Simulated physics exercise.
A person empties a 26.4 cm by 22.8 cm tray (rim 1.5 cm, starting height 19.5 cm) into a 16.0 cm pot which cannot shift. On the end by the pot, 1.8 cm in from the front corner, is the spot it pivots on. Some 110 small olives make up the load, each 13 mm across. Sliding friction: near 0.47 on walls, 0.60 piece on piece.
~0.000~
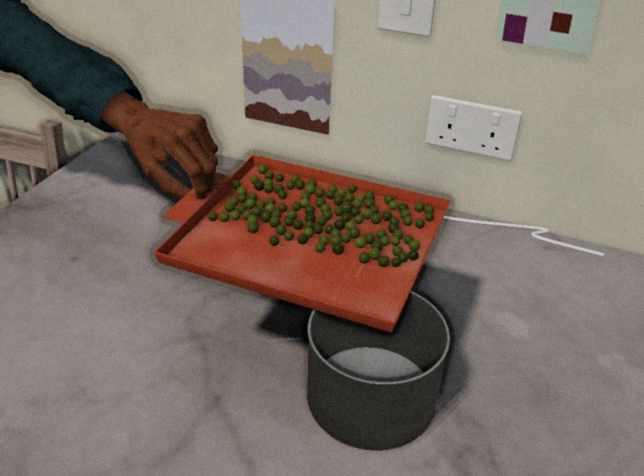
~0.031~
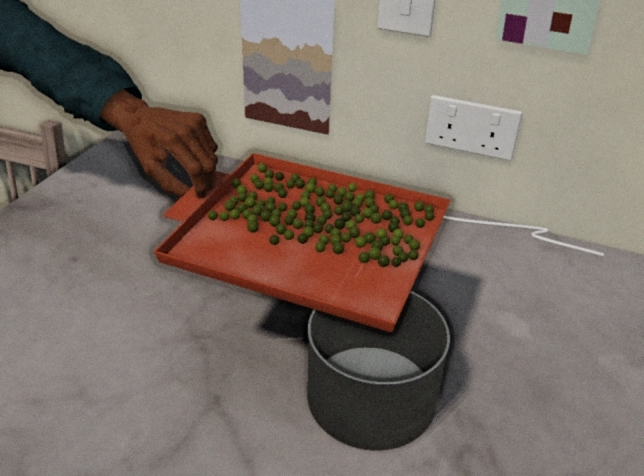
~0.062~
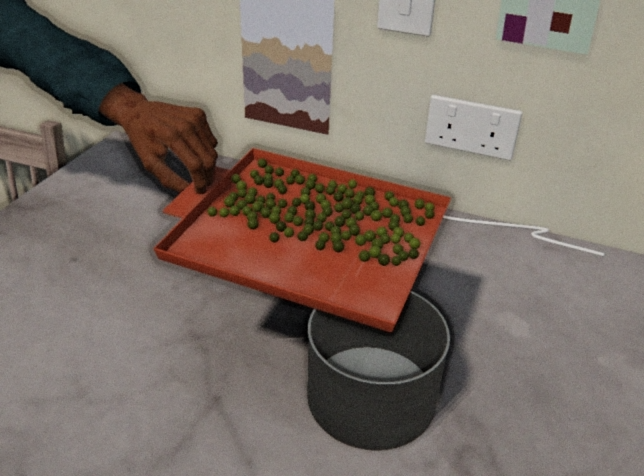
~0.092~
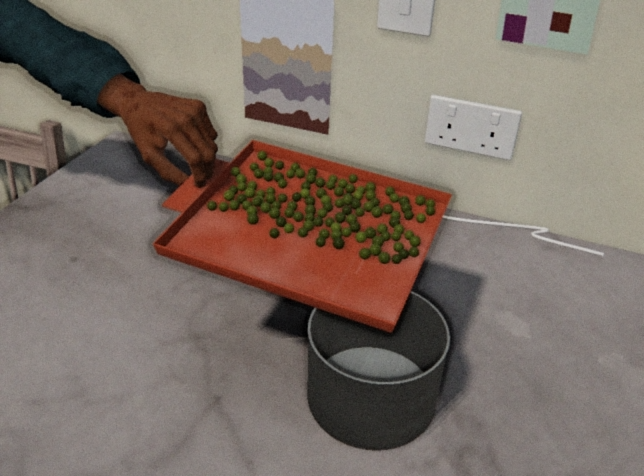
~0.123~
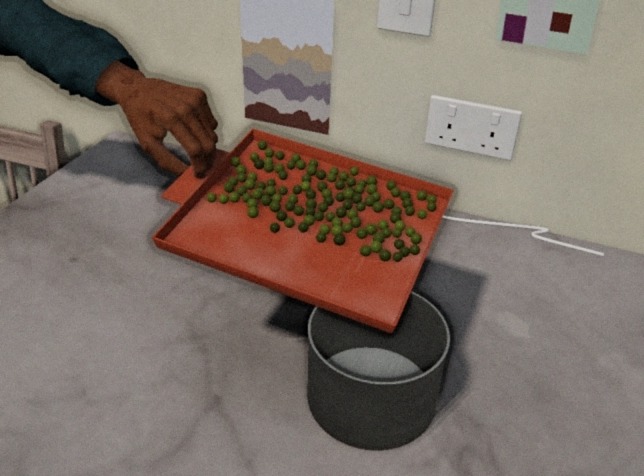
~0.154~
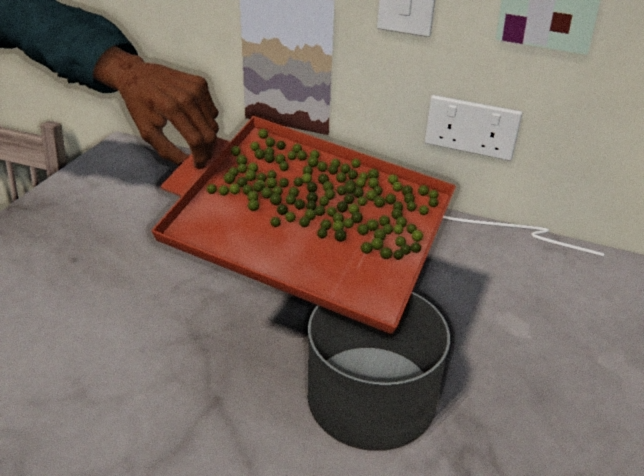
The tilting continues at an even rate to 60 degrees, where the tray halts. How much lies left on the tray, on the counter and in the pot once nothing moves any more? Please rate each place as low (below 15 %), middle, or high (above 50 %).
Left on the tray: High, counter: Middle, pot: Low.
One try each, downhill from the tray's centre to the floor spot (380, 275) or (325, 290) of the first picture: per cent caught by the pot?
Estimate: Some 0 % and some 0 % respectively.
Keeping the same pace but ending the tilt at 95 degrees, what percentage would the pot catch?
That comes out at some 0 per cent.
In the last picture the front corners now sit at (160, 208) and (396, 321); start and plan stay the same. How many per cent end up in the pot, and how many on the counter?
Pot 0, counter 30.
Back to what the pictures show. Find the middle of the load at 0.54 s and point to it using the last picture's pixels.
At that moment the load's centre is around (388, 223).
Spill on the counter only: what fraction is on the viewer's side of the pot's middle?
Roughly 100 per cent.
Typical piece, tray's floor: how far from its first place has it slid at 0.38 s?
About 2 cm.
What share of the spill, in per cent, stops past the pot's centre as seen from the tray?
Near 100 in a hundred.
After 0.38 s, tilt 35 degrees; the tray holds 100 %, the pot 0 %.
After 0.54 s, tilt 53 degrees; the tray holds 100 %, the pot 0 %.
Then, at 0.81 s, tilt 60 degrees; the tray holds 65 %, the pot 0 %.
In the end, at 1.7 s, tray 55 %, counter 45 %, pot 0 %.
